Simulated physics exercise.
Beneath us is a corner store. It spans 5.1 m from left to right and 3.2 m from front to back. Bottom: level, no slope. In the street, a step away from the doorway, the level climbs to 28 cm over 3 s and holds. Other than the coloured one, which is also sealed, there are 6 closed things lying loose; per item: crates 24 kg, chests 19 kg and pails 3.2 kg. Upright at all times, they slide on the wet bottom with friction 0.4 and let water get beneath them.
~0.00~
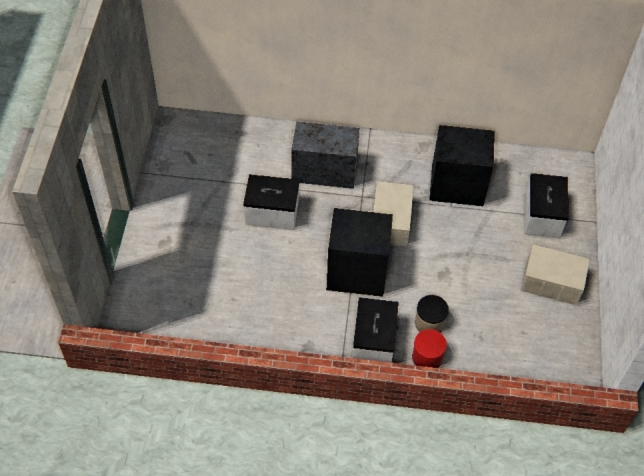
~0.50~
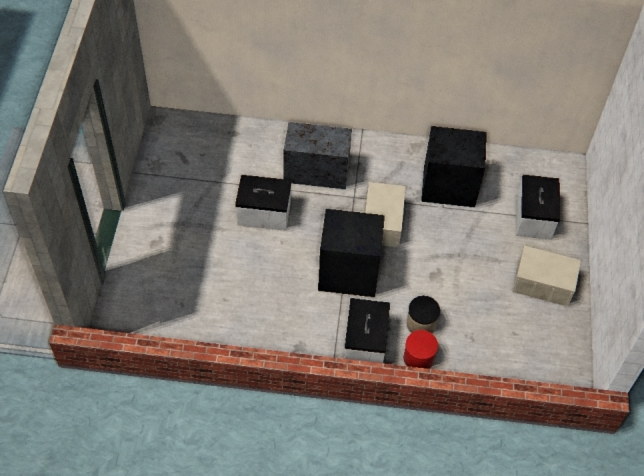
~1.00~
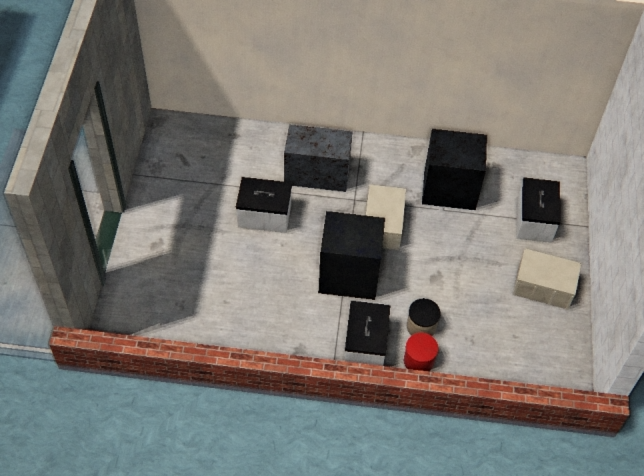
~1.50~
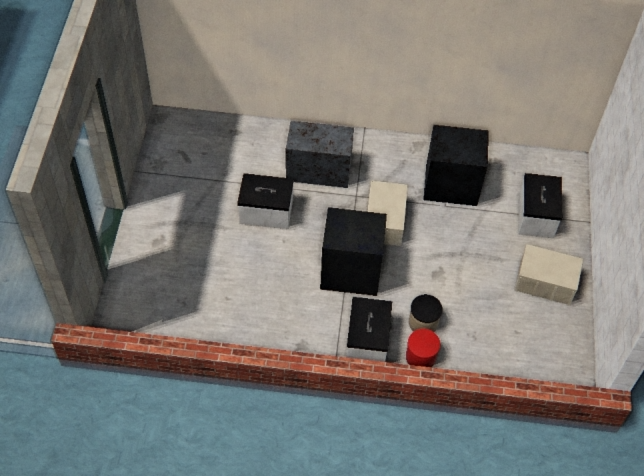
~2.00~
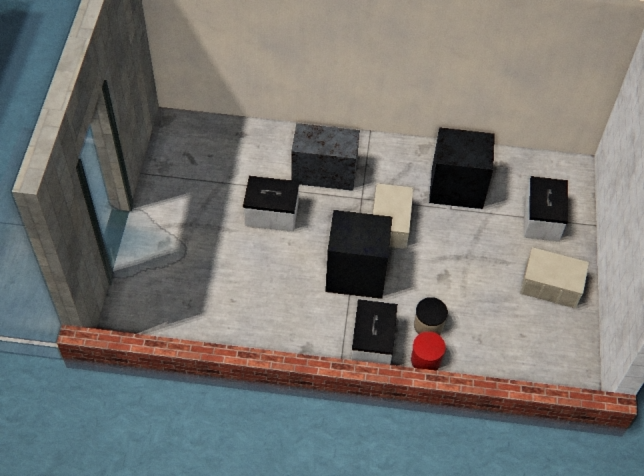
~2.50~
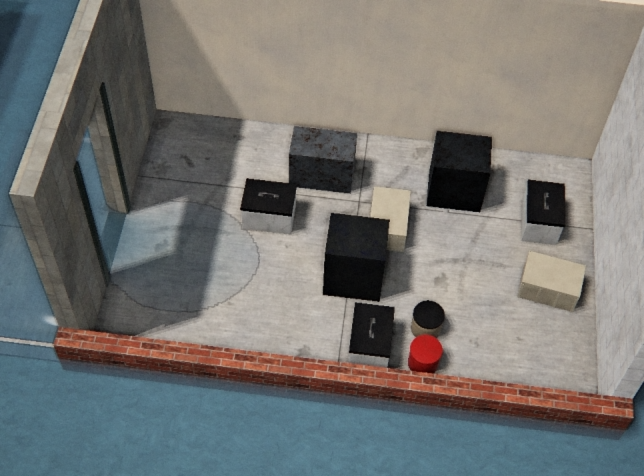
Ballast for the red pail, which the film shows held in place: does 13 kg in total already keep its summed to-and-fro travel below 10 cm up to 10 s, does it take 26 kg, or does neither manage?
Odds are only the heavier choice passes.
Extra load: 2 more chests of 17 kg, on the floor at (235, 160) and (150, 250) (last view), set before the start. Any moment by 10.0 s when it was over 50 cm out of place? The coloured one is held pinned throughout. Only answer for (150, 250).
Answer: More.
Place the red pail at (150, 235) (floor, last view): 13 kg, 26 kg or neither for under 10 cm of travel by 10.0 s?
Well, no option works.
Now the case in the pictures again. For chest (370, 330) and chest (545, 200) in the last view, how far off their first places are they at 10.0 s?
150 cm, 40 cm.
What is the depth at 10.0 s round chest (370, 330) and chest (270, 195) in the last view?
First about 11 cm, second about 10 cm.
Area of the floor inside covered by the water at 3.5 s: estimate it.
About 5.5 m2 is covered.
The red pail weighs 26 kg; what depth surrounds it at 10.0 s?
8 cm, roughly.
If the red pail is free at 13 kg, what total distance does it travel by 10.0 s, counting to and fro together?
Total path: Roughly 50 cm.
After 3.5 s the red pail would be 0 cm from its start with 13 kg and 0 cm from its start with 26 kg; 0 cm of water round it then.
After 4.5 s the red pail would be 1 cm from its start with 13 kg and 1 cm from its start with 26 kg; 5 cm of water round it then.
After 7.0 s the red pail would be 39 cm from its start with 13 kg and 2 cm from its start with 26 kg; 8 cm of water round it then.
After 10.0 s the red pail would be 54 cm from its start with 13 kg and 2 cm from its start with 26 kg; 8 cm of water round it then.
